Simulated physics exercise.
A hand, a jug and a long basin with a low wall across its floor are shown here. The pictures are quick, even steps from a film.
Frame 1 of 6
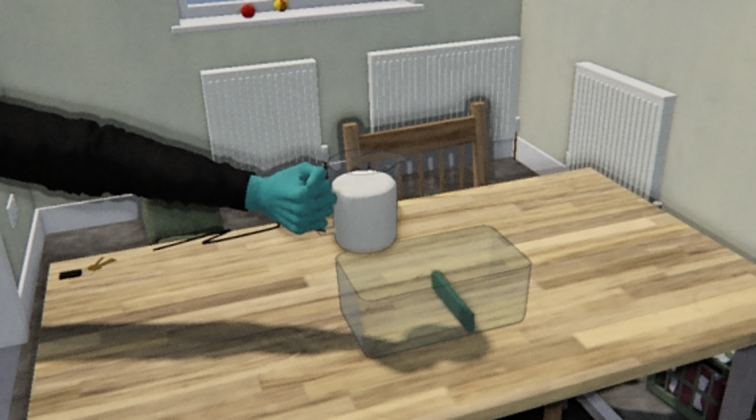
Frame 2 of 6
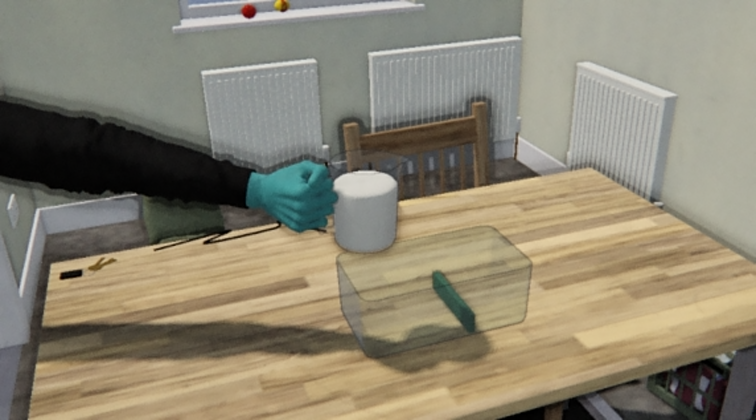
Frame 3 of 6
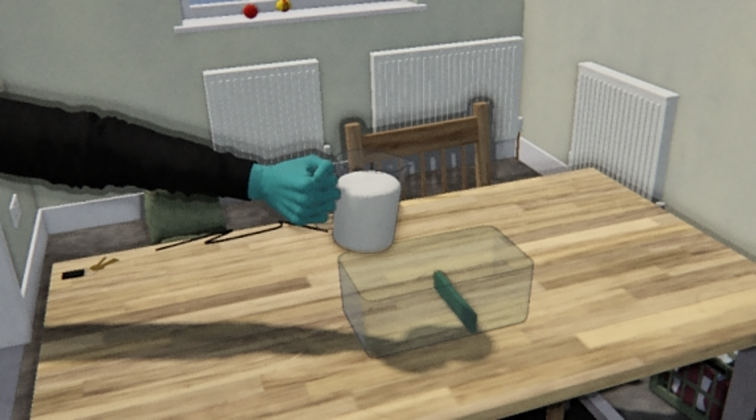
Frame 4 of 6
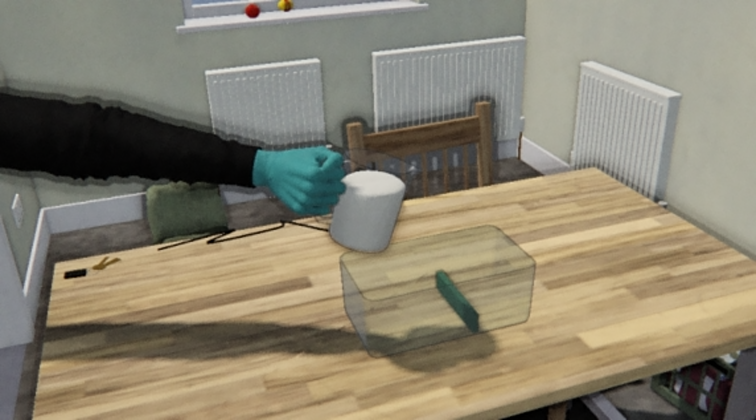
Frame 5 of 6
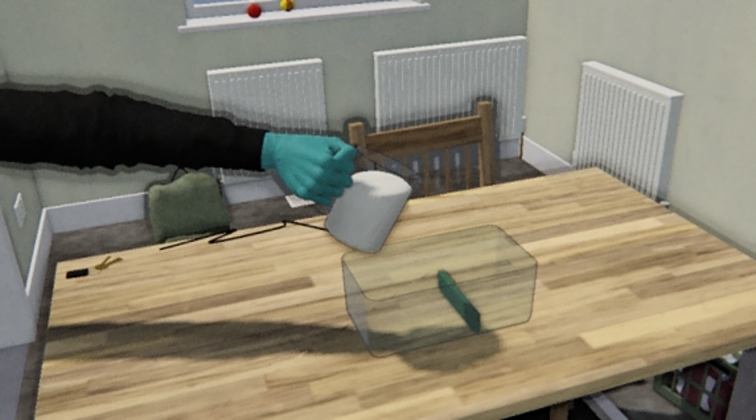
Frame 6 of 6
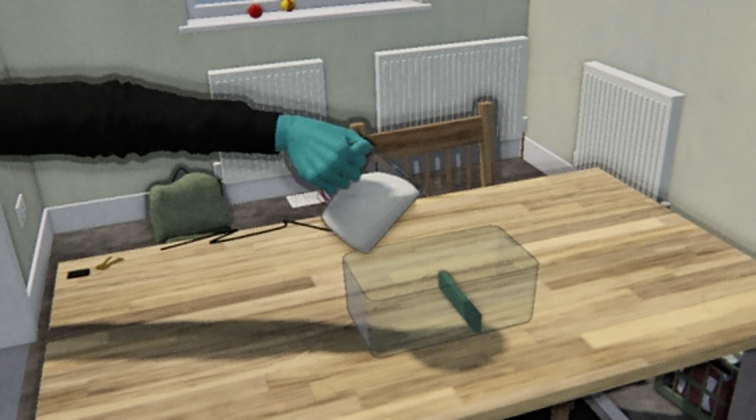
A teal-gloved hand held a pale jug upright above a wooden table, then tilted it farther and farther to the right beside a clear long basin with a low green wall across its floor.
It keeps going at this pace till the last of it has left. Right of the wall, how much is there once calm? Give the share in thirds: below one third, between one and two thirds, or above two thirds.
Fails to reach a third.
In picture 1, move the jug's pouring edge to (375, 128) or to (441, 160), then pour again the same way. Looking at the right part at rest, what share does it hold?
First place gives some 10 %, second place some 65 %.
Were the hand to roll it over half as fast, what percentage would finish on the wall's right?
I'd say roughly 15 in every hundred ends up there.
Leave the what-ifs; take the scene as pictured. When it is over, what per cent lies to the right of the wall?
That is roughly 10 percent of it.
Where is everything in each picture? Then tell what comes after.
It leans 0°; its right rim is at (406, 155); the milk meets the walls at (331, 187) and (392, 177); the long basin's rim runs from (347, 278) to (511, 244); the wall's top is at (453, 293), in the first picture.
It leans 2°; its right rim is at (408, 157); the milk meets the walls at (333, 187) and (394, 177), in the second picture.
It leans 8°; its right rim is at (413, 161); the milk meets the walls at (337, 186) and (397, 178), in the third picture.
It leans 17°; its right rim is at (420, 168); the milk meets the walls at (339, 189) and (402, 179), in the fourth picture.
It leans 29°; its right rim is at (426, 178); the milk meets the walls at (337, 201) and (408, 181), in the fifth picture.
It leans 43°; its right rim is at (428, 192); the milk meets the walls at (326, 208) and (416, 185), in the sixth picture.
A moment on, the jug is tipped right over and 52 per cent is still to pour, 23 is left of the wall and 0 right of it.
Next, the jug is tipped right over and 10 per cent is still to pour, 73 is left of the wall and 2 right of it.
Then the jug is tipped right over and 1 per cent is still to pour, 82 is left of the wall and 5 right of it.
Later the jug is tipped right over and 0 per cent is still to pour, 84 is left of the wall and 7 right of it.
Finally, 83 per cent lies left of the wall, 8 right of it and 9 outside.
